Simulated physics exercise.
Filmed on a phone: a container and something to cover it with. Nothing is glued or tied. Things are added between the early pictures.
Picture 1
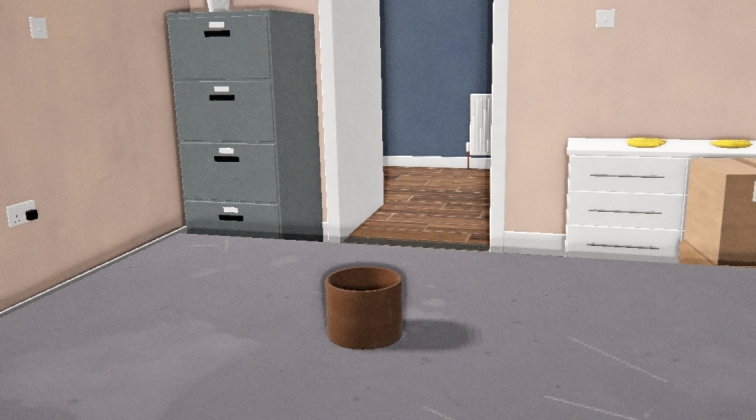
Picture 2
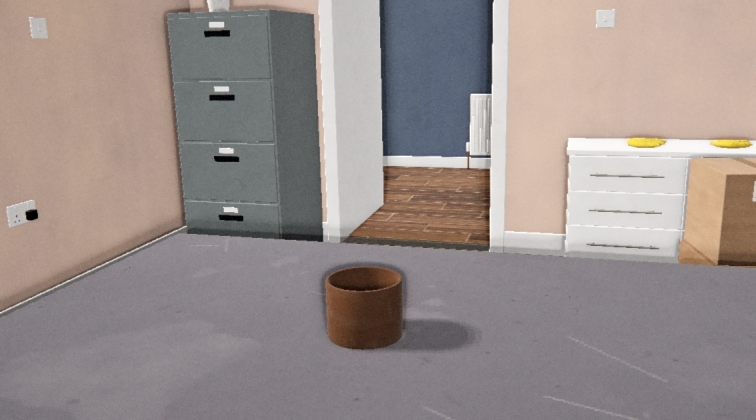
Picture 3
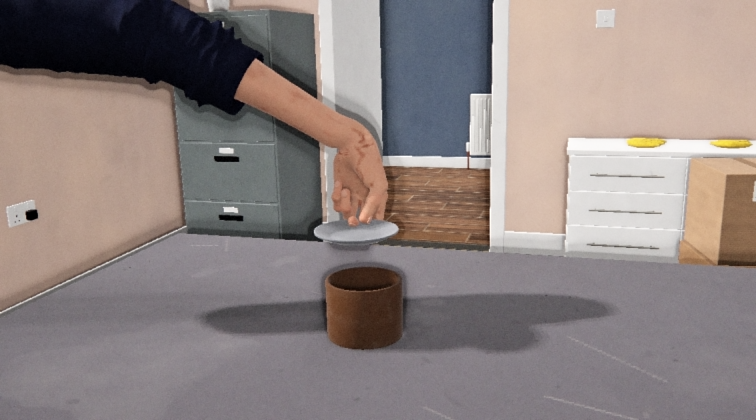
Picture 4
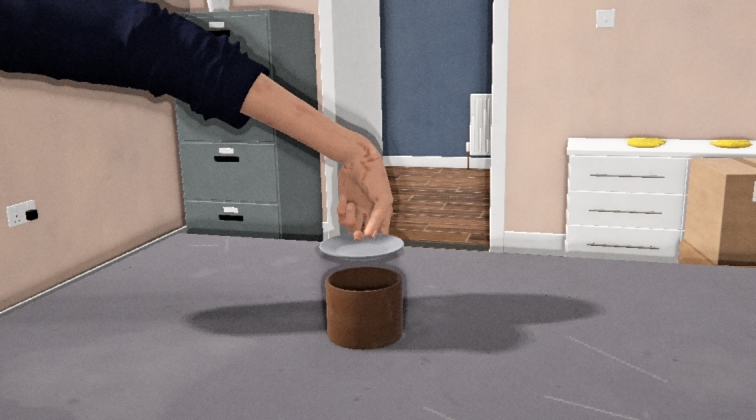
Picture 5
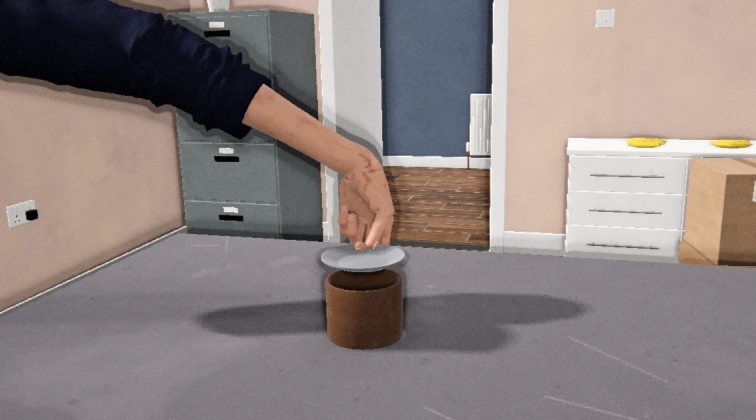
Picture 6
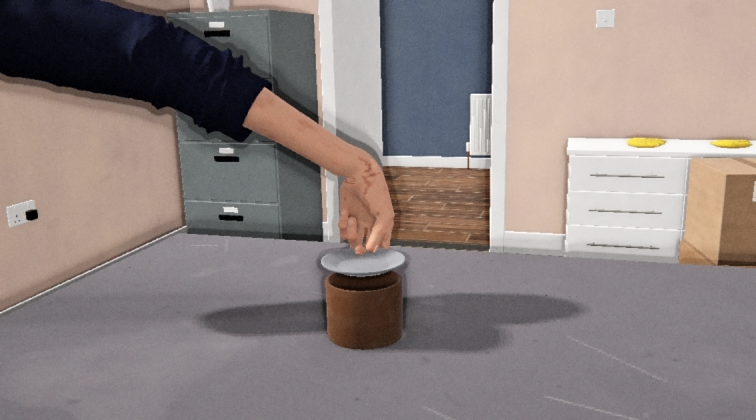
The clip opens on an open brown cup standing alone on a grey floor, with a filing cabinet and a doorway behind it. A dark-sleeved arm then appears from the left, holding a grey saucer above the cup, and lowers it a short way to the rim, fingers still on it.
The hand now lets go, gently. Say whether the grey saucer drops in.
As it turns out, the grey saucer covers the opening.
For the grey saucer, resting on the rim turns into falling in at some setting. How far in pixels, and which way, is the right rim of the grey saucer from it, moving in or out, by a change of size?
Roughly 8 pixels left.
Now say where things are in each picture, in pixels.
In the first picture, cup (365, 306).
In the second picture, cup (365, 306).
In the third picture, still on the way; grey saucer (357, 234); cup (365, 306).
In the fourth picture, still on the way; grey saucer (362, 249); cup (365, 306).
In the fifth picture, still on the way; grey saucer (363, 259); cup (365, 306).
In the sixth picture, in place, still held; grey saucer (363, 264); cup (365, 306).
Then, 0.10 s past the last view, grey saucer moving near (364, 274).
Finally, the grey saucer works as a lid, near (364, 274).
